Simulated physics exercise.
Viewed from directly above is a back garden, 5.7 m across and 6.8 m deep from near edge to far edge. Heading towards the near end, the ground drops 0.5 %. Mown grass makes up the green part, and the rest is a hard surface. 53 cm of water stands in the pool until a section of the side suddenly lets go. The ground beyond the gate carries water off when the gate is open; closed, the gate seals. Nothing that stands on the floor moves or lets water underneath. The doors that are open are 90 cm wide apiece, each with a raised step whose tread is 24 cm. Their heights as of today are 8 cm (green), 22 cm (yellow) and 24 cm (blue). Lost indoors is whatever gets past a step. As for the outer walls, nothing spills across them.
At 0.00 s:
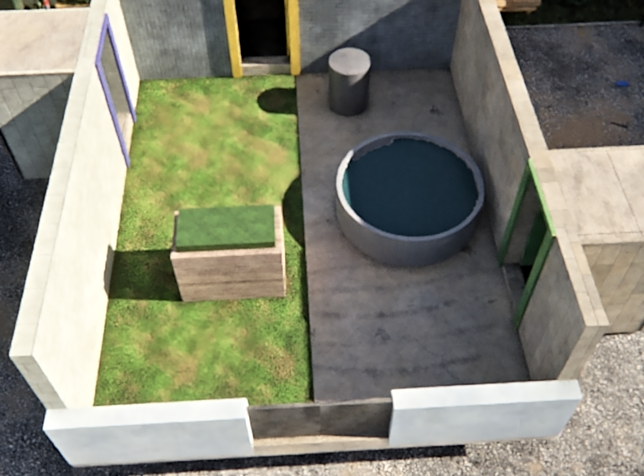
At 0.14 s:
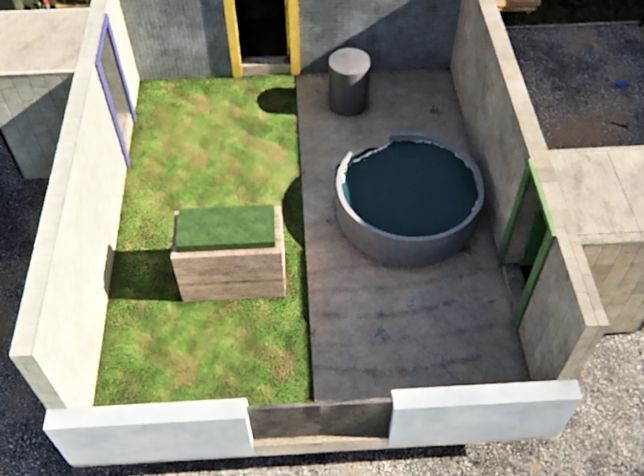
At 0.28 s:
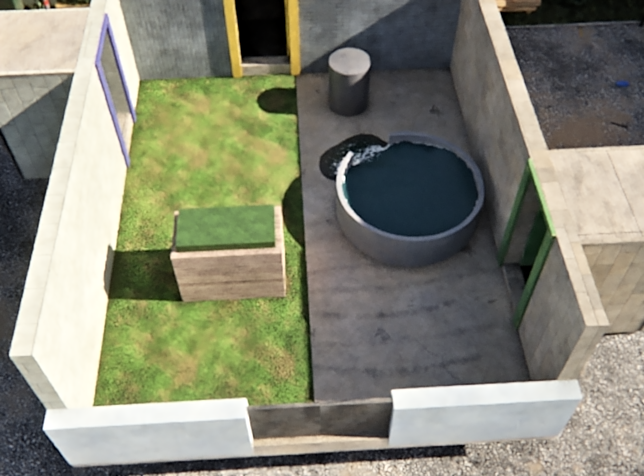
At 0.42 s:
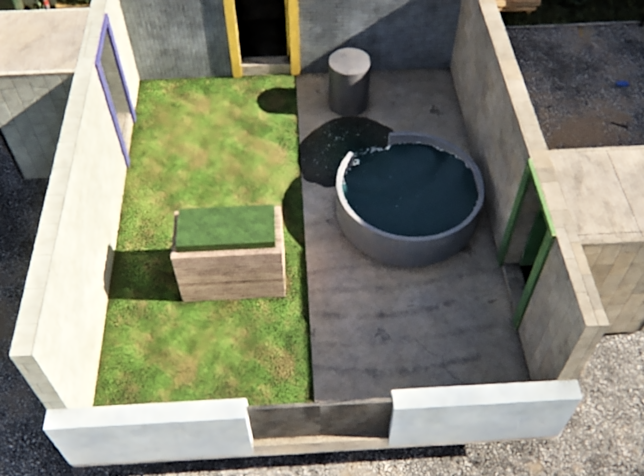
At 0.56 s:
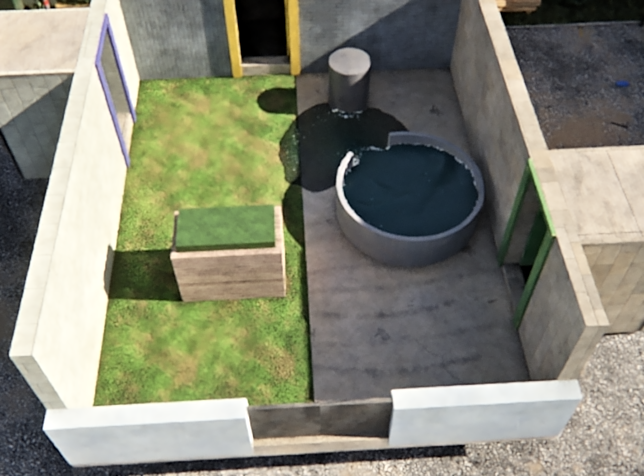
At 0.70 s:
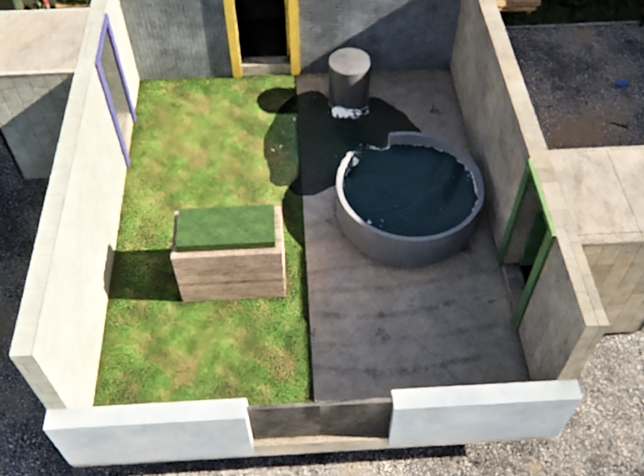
We see a walled garden, half grass and half paving, where water in a round grey pool lies still, then pours out through a gap on the far side, spreading darkly over the paving, around a grey cylinder and onto the grass.
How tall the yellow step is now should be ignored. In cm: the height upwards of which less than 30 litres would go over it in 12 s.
9.5 cm.
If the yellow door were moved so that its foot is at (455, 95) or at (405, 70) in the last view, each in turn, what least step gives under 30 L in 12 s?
First place around 6.0 cm, second around 5.5 cm.
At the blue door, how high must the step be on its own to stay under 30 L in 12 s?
Roughly 6.0 cm at the blue door.
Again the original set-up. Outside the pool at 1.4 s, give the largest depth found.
Roughly 26 cm.
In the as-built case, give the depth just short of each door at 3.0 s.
Depths, in cm - green: 0, yellow: 13, blue: 0.
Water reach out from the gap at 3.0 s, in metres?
Front distance: Approx. 4.6 m.
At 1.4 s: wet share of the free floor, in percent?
About 15 per cent.
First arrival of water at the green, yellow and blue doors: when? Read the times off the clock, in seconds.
Arrival times - green 6.5 seconds, yellow 1.3 seconds, blue 3.4 seconds.
After 1.4 s water covers 15 % of the floor, deepest (26 cm) near (353, 116); 9 cm at the yellow door, 0 litres in over its 22 cm step.
After 3.0 s water covers 35 % of the floor, deepest (18 cm) near (353, 116); 13 cm at the yellow door, 0 litres in over its 22 cm step.
After 12.0 s water covers 85 % of the floor, deepest (7 cm) near (188, 248); 6 cm at the yellow door, 0 litres in over its 22 cm step.
At the yellow door as built, the water arrived by 1.3 s and peaked near 16 cm at 2.2 s.
Run again over the same 12 s with other heights there, 48 litres in over 8 cm, 15 litres over 11 cm. The limit of 30 litres is kept from about 9.5 cm up.
